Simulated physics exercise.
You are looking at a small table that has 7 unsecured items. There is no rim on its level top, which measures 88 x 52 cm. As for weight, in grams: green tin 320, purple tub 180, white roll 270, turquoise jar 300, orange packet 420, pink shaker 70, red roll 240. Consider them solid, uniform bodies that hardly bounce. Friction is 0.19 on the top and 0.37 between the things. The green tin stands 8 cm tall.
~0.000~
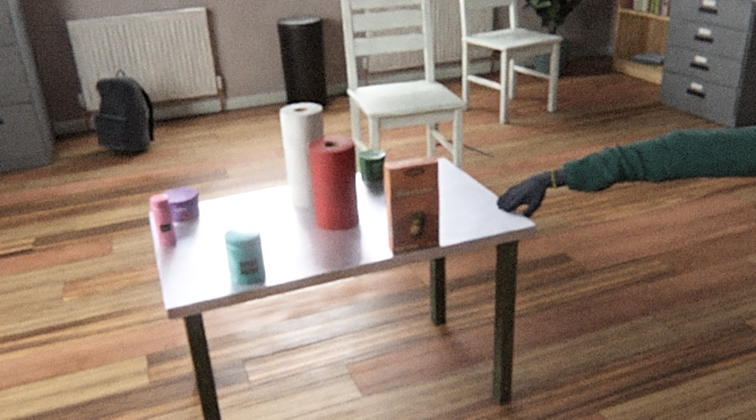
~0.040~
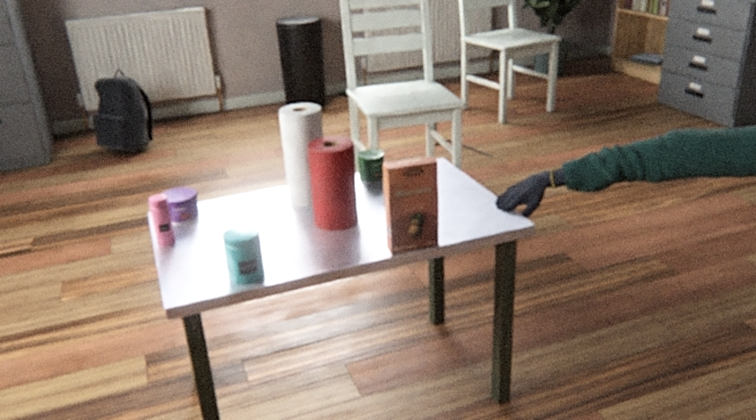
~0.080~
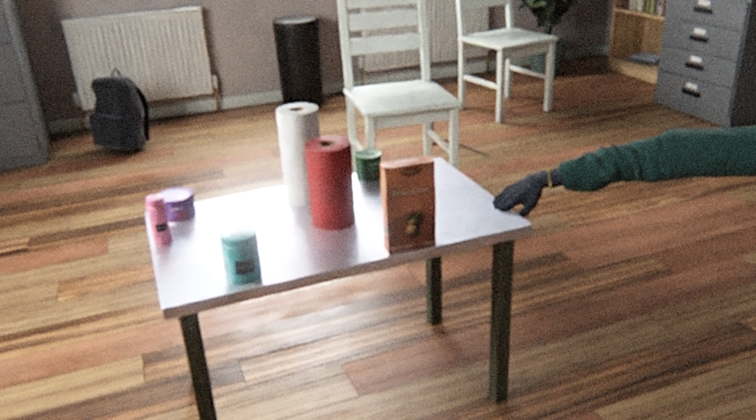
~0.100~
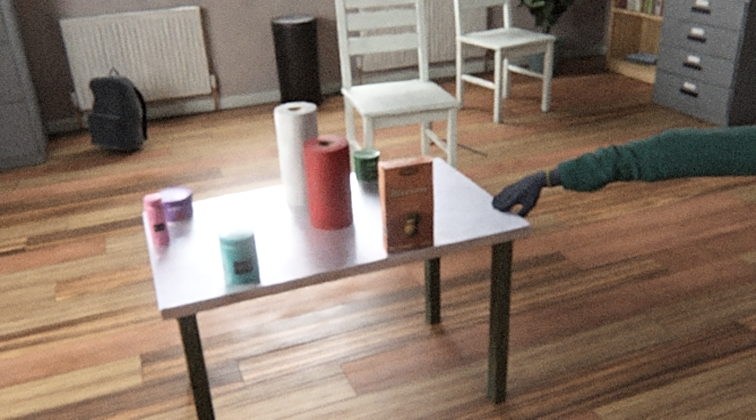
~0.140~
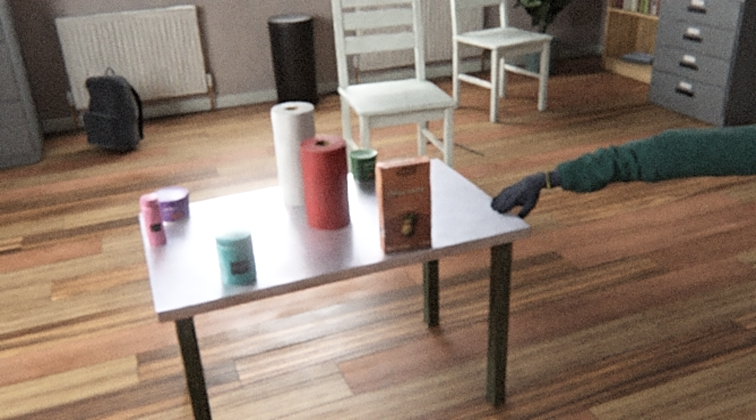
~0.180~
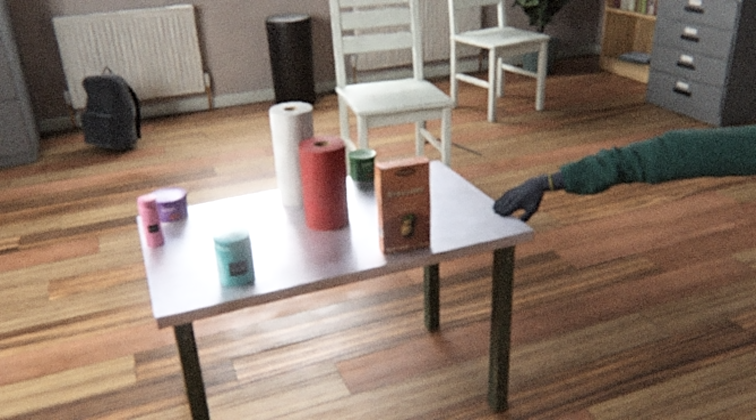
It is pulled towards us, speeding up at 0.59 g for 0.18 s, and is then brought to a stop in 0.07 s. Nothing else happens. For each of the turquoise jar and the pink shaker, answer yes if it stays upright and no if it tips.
Turquoise jar yes, pink shaker yes.
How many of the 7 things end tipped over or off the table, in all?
Total: 2.
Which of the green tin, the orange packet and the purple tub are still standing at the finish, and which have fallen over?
Well, the green tin tumbles down, the orange packet tumbles down, and the purple tub holds steady.
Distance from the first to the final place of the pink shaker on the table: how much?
Around 4 centimetres.
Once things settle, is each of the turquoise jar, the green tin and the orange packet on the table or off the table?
Once it all settles, the turquoise jar stays on its surface, the green tin leaves its surface and the orange packet leaves its surface.
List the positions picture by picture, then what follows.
The first picture shows turquoise jar (245, 255); pink shaker (164, 221).
The second picture shows white roll (305, 155); orange packet (412, 205).
The third picture shows red roll (331, 183); green tin (368, 166).
The fourth picture shows purple tub (175, 205); white roll (300, 154).
The fifth picture shows table shifted 2 cm; orange packet (405, 205); red roll (326, 183).
The sixth picture shows table shifted 4 cm; turquoise jar (234, 256) moved 3 cm; pink shaker (151, 221) moved 3 cm.
After 0.38 s, table shifted 13 cm; green tin now off the table; pink shaker moved 5 cm near (154, 232); turquoise jar moved 5 cm near (240, 269).
After 0.68 s, table shifted 13 cm; orange packet now off the table; pink shaker moved 4 cm near (154, 234); turquoise jar moved 4 cm near (242, 272).
In the end (1.2 s), off the table and tipped over, green tin and orange packet; the other 5 under 5 cm from the start. In the last view, turquoise jar near (242, 272), pink shaker near (154, 234).
